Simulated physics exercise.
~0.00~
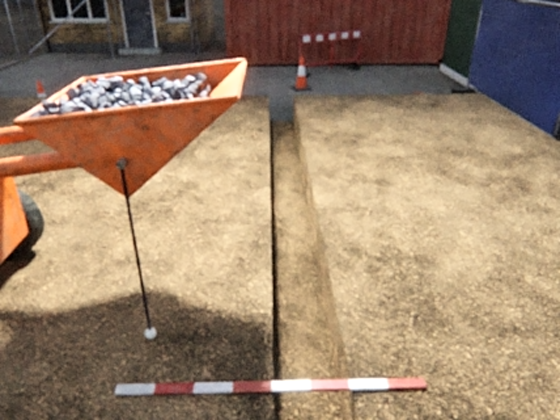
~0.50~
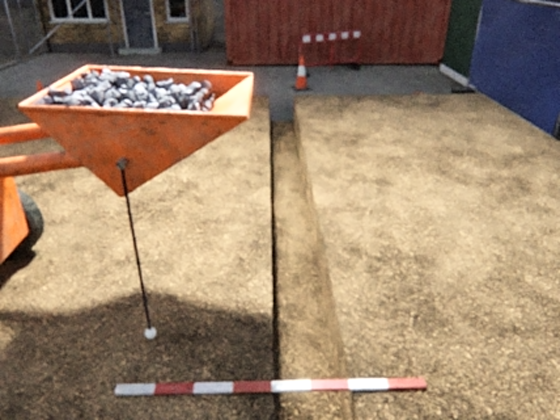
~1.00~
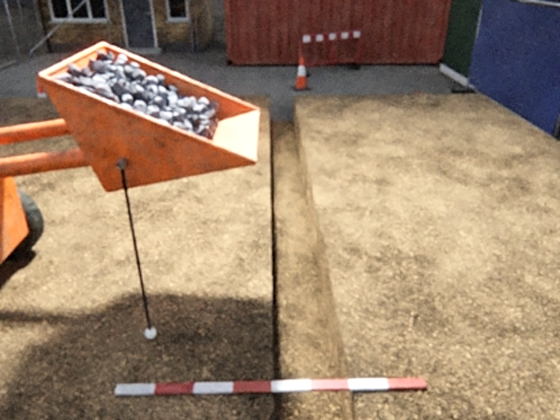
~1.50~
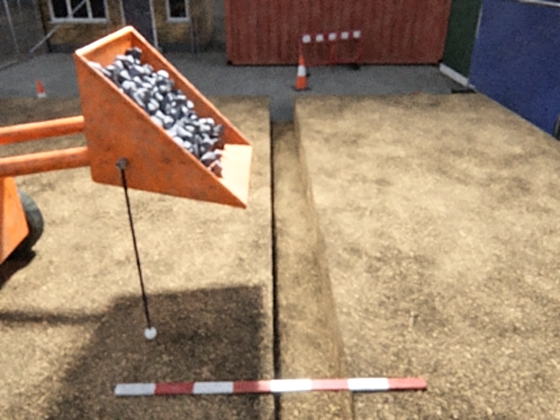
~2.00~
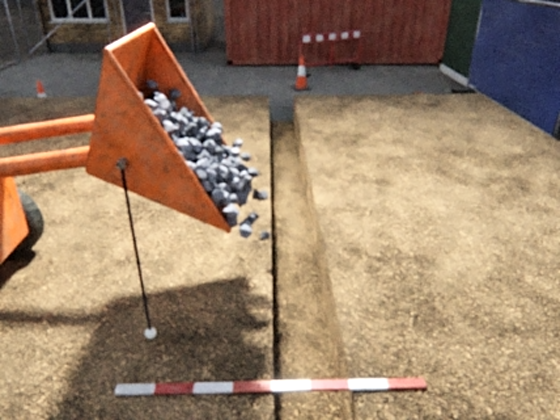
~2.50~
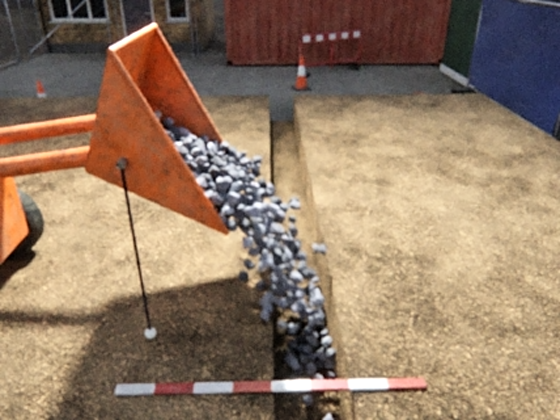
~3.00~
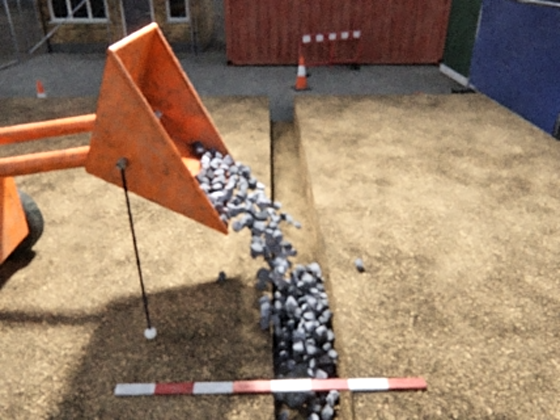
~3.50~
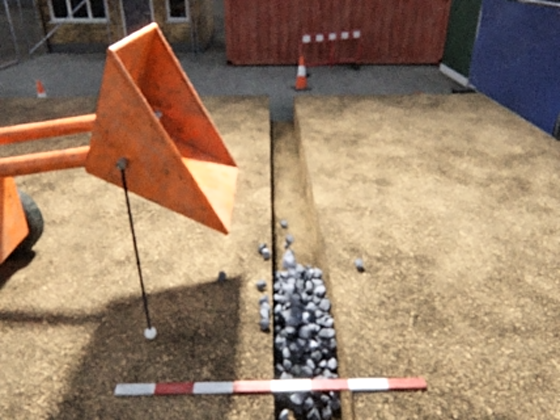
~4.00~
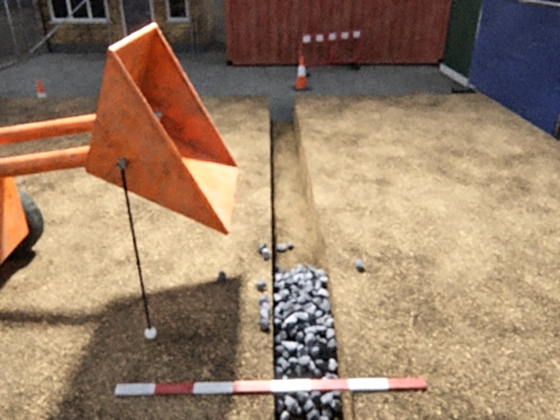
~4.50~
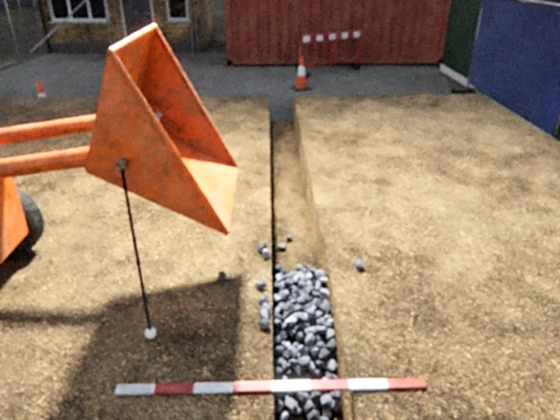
A sunlit yard of pale brown ground is seen from slightly above, with a red container, an orange and white cone and a blue panel behind. At left, an orange loader bucket full of grey stones hangs beside a narrow trench, a white ball on a rod below its hinge and a red and white staff lying across the front. The bucket tips to the right, and the stones slide to its lip, then pour down into the trench. The bucket stops, steeply tilted and empty. Nearly all the stones rest heaped in the near part of the trench, with a few strays beside it.
